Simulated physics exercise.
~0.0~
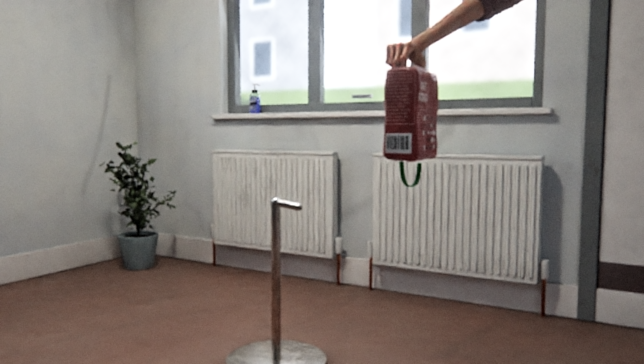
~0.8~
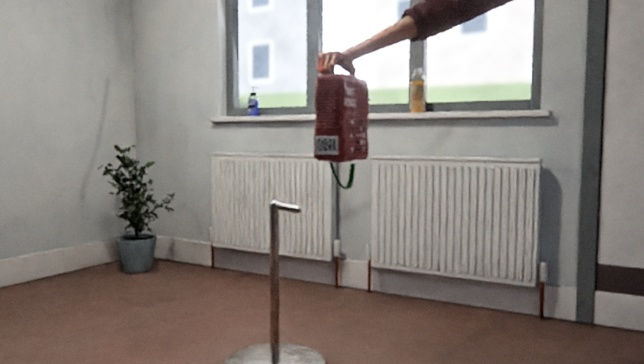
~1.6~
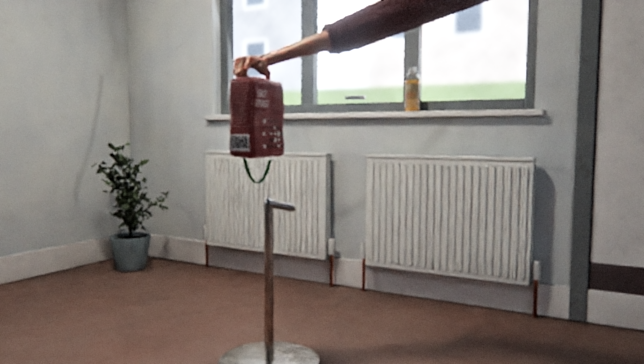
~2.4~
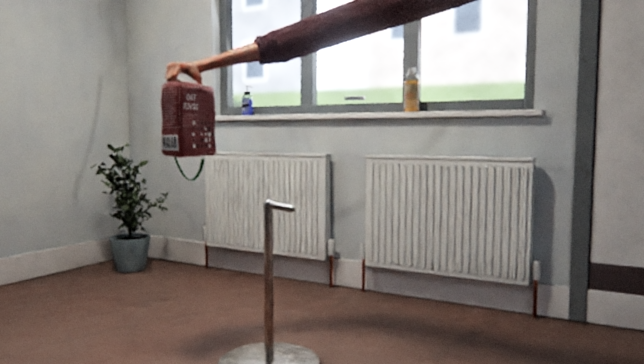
A hand carrying a red sack with a dangling loop leftward above a metal post, passing it freely without snagging.
